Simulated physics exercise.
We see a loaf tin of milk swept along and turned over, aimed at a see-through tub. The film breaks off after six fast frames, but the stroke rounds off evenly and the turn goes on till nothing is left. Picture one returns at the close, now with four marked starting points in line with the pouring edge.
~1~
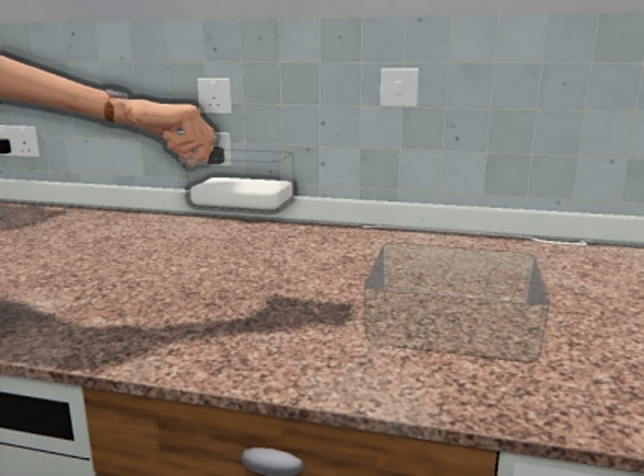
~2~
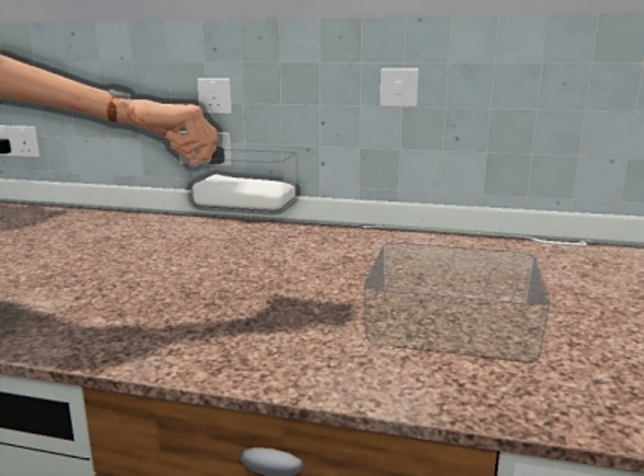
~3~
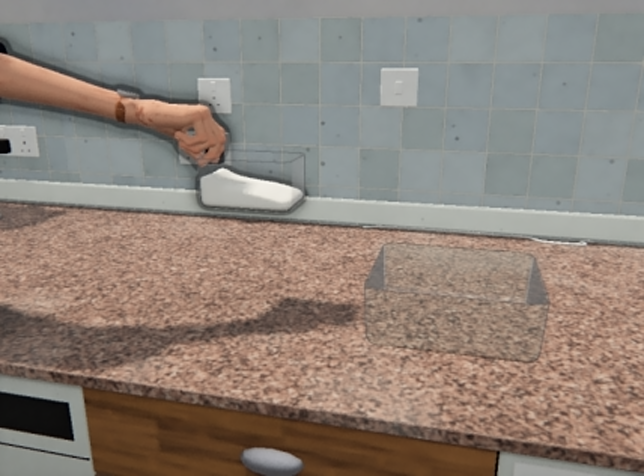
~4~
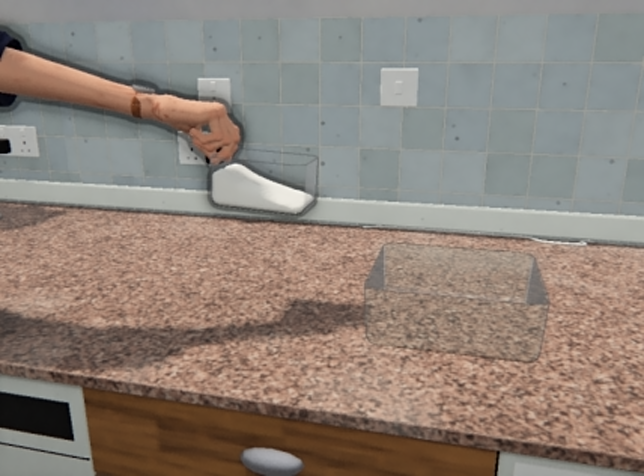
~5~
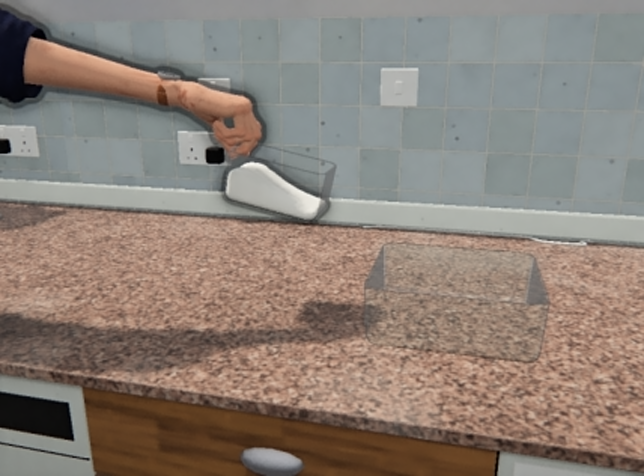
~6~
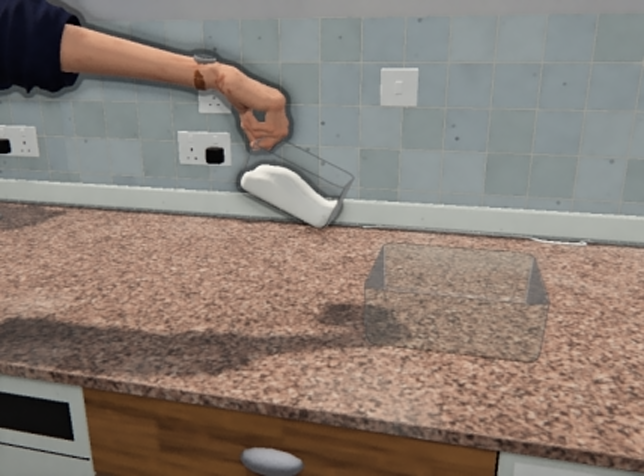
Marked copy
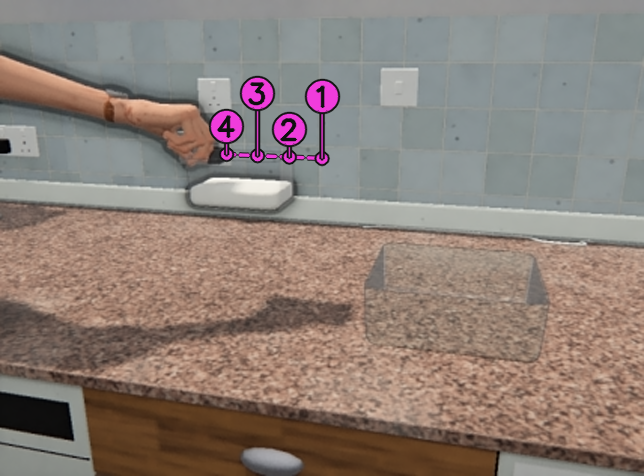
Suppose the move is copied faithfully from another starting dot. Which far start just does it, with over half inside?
Spot 3 just does it.
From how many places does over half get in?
Three.
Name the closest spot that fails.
Here it is spot 4.
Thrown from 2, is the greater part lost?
No, that is safe.
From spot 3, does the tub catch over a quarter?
Yes.
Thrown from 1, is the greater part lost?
No, that is safe.
On the marked copy, 1 at (322, 158); 2 at (289, 157); 3 at (257, 155); 4 at (226, 154).
Choosing 1, about 93 % lands in the tub, 4 % falls short and 3 % goes beside or beyond.
Choosing 2, about 76 % lands in the tub, 15 % falls short and 10 % goes beside or beyond.
Choosing 3, about 65 % lands in the tub, 27 % falls short and 8 % goes beside or beyond.
Choosing 4, about 35 % lands in the tub, 59 % falls short and 6 % goes beside or beyond.
